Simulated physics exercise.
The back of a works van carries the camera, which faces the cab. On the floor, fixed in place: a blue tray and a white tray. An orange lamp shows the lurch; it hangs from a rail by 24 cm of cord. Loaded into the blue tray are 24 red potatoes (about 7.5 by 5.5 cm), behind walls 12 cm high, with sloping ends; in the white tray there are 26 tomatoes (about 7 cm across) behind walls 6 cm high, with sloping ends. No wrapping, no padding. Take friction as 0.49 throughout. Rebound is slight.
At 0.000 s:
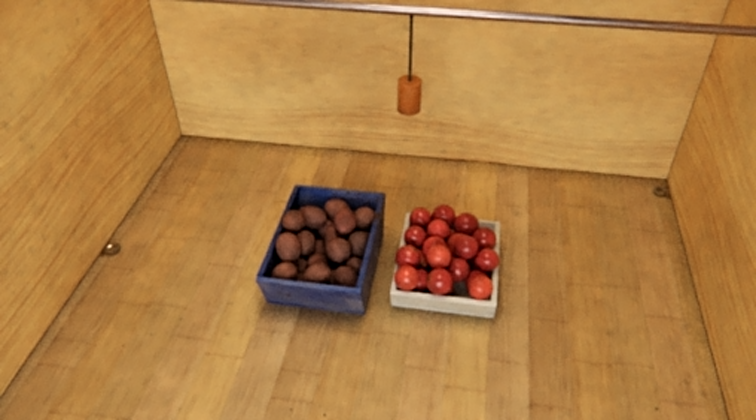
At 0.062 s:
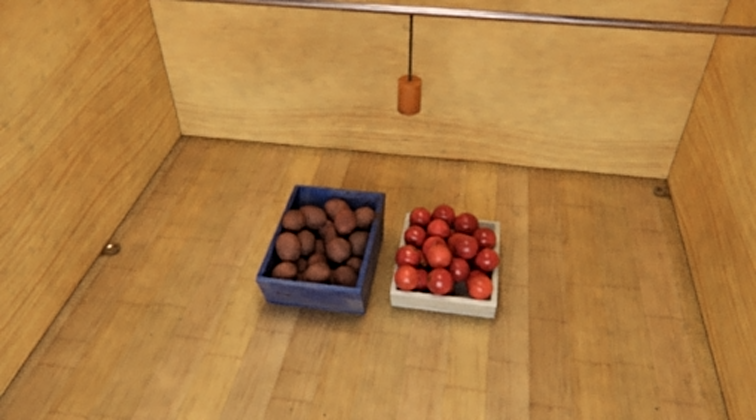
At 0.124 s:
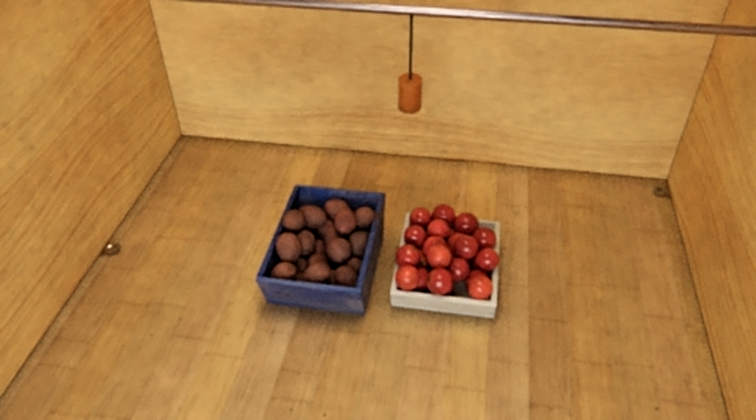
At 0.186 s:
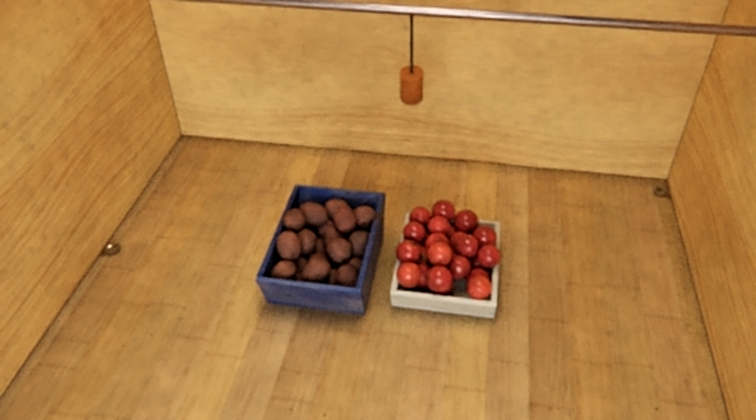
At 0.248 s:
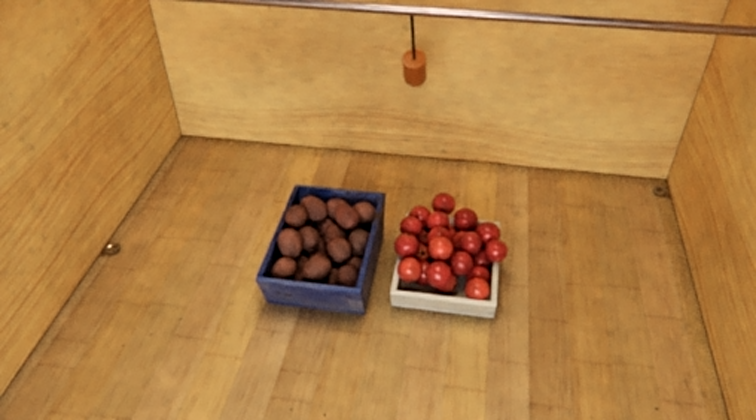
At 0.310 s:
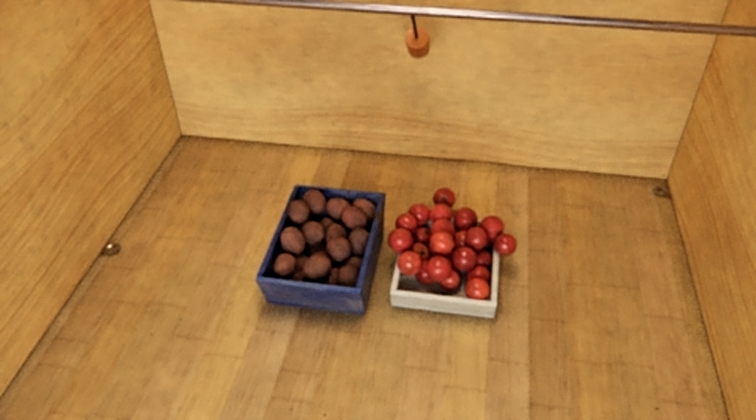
An orange cylinder on a dark cord hangs almost still, then swings steadily up towards the rail above a blue tray and a white tray. The potatoes in the blue tray shift slightly, while the red tomatoes bunch up and spread past the white tray's edges, baring its near end.
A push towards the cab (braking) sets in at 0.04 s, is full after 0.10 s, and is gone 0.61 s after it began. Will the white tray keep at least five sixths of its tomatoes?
The amount lost ends up past a sixth.
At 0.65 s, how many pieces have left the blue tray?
Blue tray - about 0 out by that time.
After 0.46 s, the blue tray has all 24 and the white tray is down by 8 of 26.
After 0.65 s, the blue tray has all 24 and the white tray is down by 13 of 26.
After 0.92 s, the blue tray has all 24 and the white tray is down by 13 of 26.
Outcome (at 1.26 s), the blue tray has all 24 and the white tray is down by 13 of 26. Asked share, 13 of 26, 50 per cent.
